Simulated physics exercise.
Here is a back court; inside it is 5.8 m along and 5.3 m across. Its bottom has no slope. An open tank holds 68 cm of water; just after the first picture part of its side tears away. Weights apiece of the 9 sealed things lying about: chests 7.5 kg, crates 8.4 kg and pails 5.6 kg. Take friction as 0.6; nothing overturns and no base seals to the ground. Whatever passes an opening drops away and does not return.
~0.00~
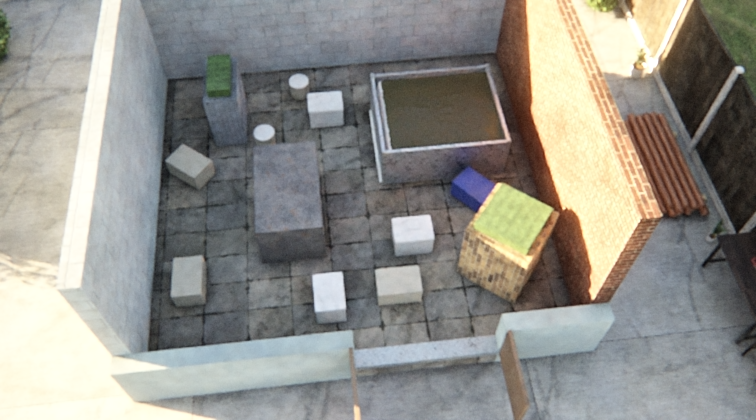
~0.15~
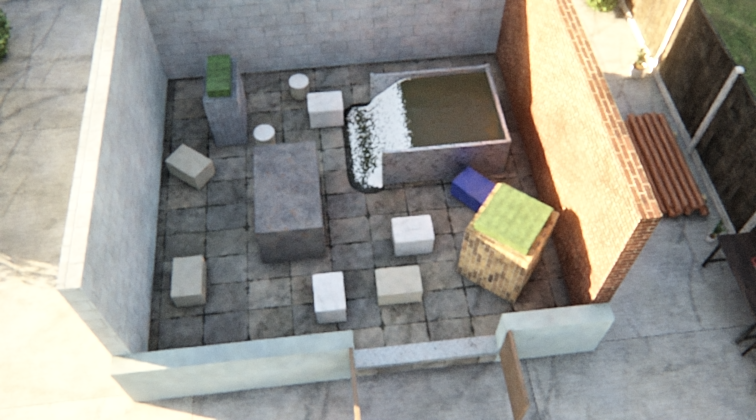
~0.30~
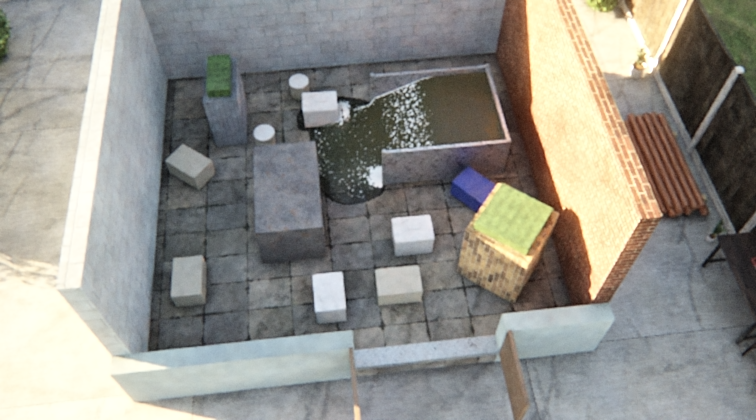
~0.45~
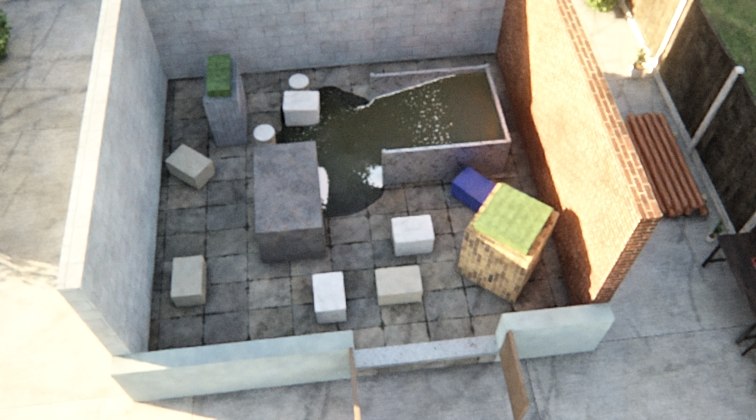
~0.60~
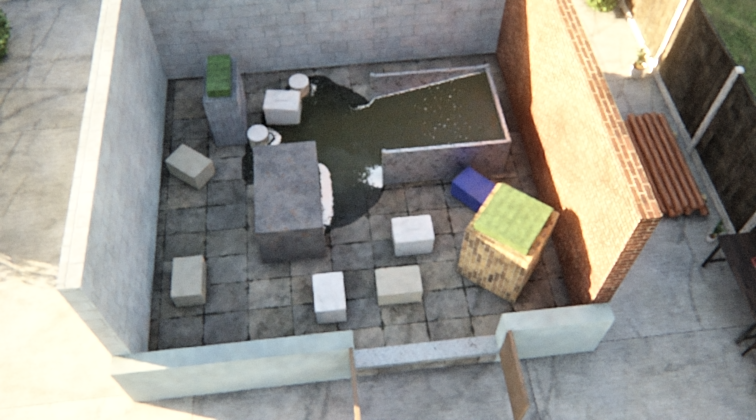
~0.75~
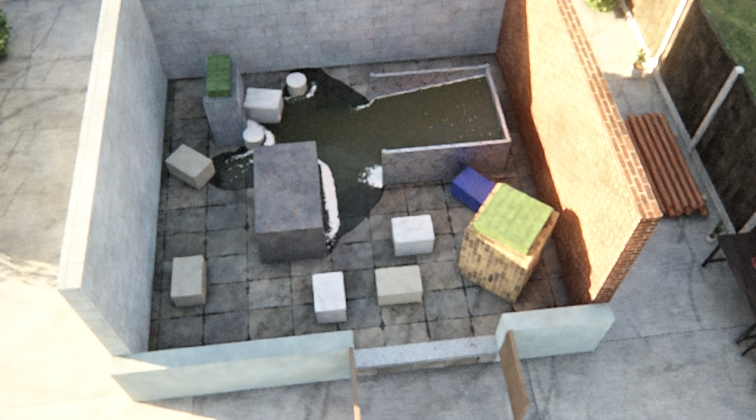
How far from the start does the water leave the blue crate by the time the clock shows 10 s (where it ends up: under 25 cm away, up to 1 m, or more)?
Blue crate slides a little.
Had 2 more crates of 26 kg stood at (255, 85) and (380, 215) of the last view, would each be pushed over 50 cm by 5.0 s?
In turn: Past it, less.
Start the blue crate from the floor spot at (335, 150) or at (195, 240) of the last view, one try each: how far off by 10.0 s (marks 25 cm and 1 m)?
In turn: It ends far away; it gets carried off.
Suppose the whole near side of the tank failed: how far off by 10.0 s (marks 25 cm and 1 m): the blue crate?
In that case the blue crate ends far away.
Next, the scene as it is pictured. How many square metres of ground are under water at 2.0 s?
Roughly 16 m2.
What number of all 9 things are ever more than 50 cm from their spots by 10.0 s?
I count 9.
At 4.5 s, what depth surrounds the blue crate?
Roughly 1 cm.
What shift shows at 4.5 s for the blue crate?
Roughly 0 cm by then.
After 2.0 s the blue crate is near (476, 185), 0.0 m from its start, aground; 0 of 9 are out; 3 afloat.
After 4.5 s the blue crate is near (476, 185), 0.0 m from its start, aground; 1 of 9 are out; 6 afloat.
After 7.0 s the blue crate is near (476, 185), 0.0 m from its start, aground; 1 of 9 are out; 7 afloat.
After 10.0 s the blue crate is near (521, 191), 0.7 m from its start, afloat; 1 of 9 are out; 6 afloat.
